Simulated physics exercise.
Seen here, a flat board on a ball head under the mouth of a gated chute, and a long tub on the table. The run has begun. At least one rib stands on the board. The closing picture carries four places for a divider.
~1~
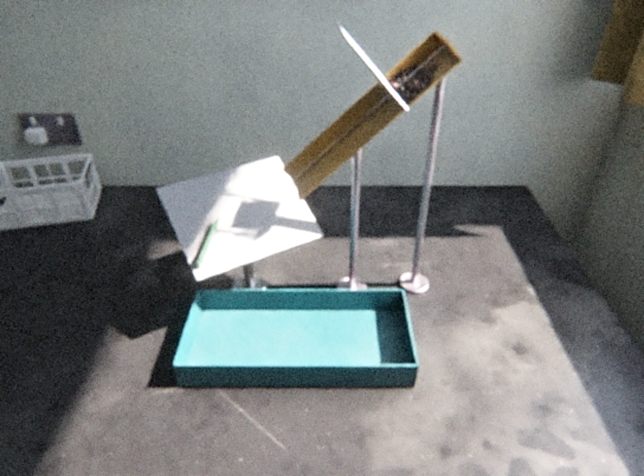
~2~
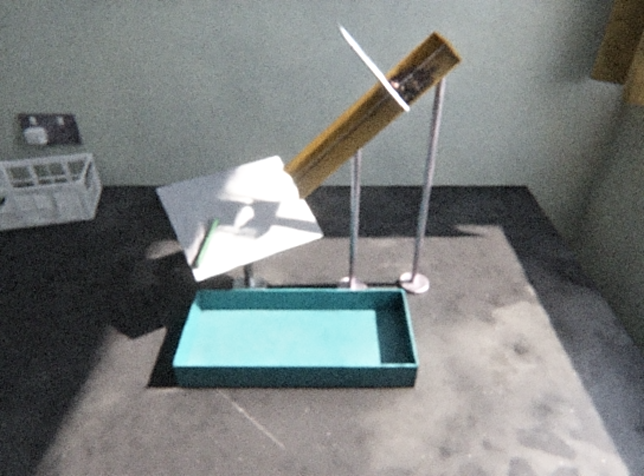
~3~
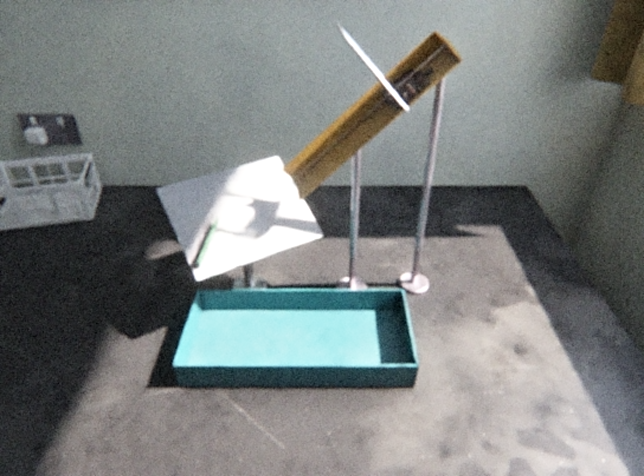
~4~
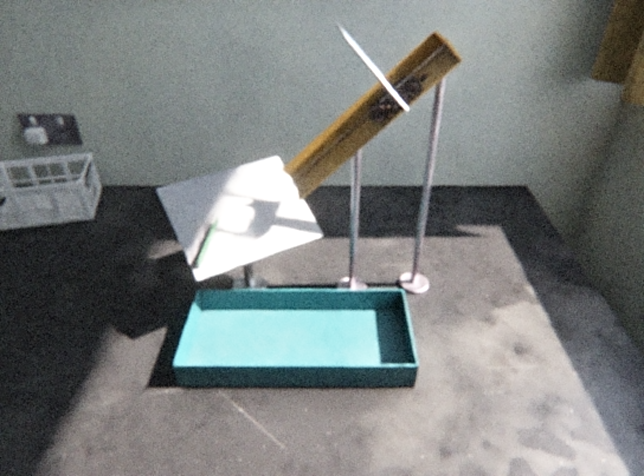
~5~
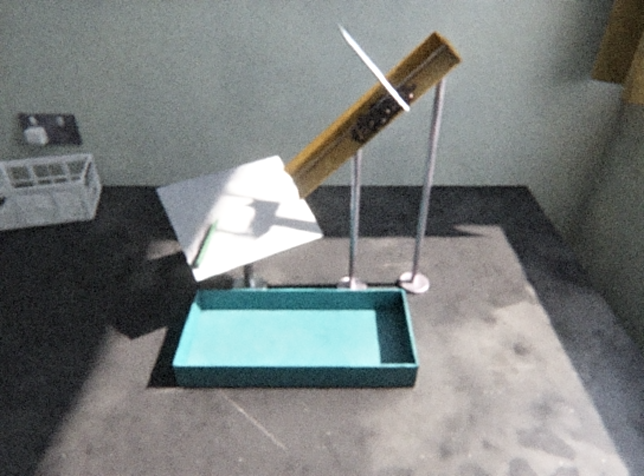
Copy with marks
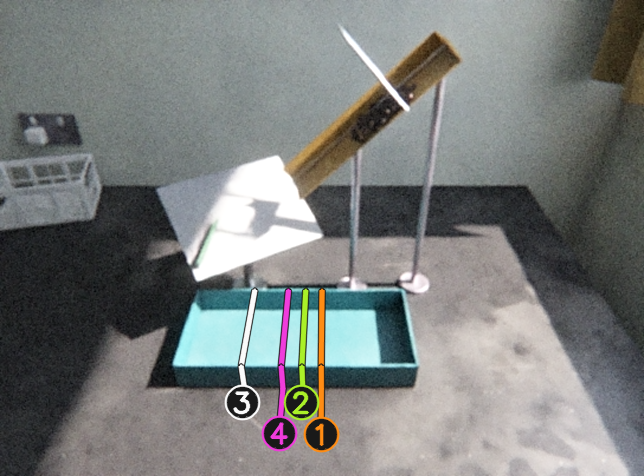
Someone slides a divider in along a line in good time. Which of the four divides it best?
Choose 3.
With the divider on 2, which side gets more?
More lands on the left.
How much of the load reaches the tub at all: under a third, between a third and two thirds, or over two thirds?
About that: Over two thirds.
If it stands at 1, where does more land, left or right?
More lands on the left.
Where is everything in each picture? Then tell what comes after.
Load behind the gate at (412, 83), flat chocolate drops; lip of the chute at (298, 192), sloping fairly steeply, in the first frame.
Middle of the board at (241, 212), tilted gently; middle of its low edge at (264, 256); of its high edge at (220, 172), in the second frame.
Front corners of the tub at (174, 365) and (418, 365), empty; front of the load at (388, 100), in the third frame.
Middle of the load at (397, 96); its front at (374, 116), about a quarter of the way to the lip; rib from (218, 217) to (198, 263), in the fourth frame.
Middle of the load at (385, 108); its front at (354, 137), about a third of the way to the lip, in the fifth frame.
On the marked copy, line 1 crosses the front rim at (321, 365); line 2 crosses the front rim at (301, 365); line 3 crosses the front rim at (241, 365); line 4 crosses the front rim at (281, 365).
Choosing 1, of what is caught, all on the left of the divider, none on the right.
Choosing 2, of what is caught, nearly all on the left of the divider, a stray few on the right.
Choosing 3, of what is caught, about two thirds on the left of the divider, about a third on the right.
Choosing 4, of what is caught, nearly all on the left of the divider, a small part on the right.
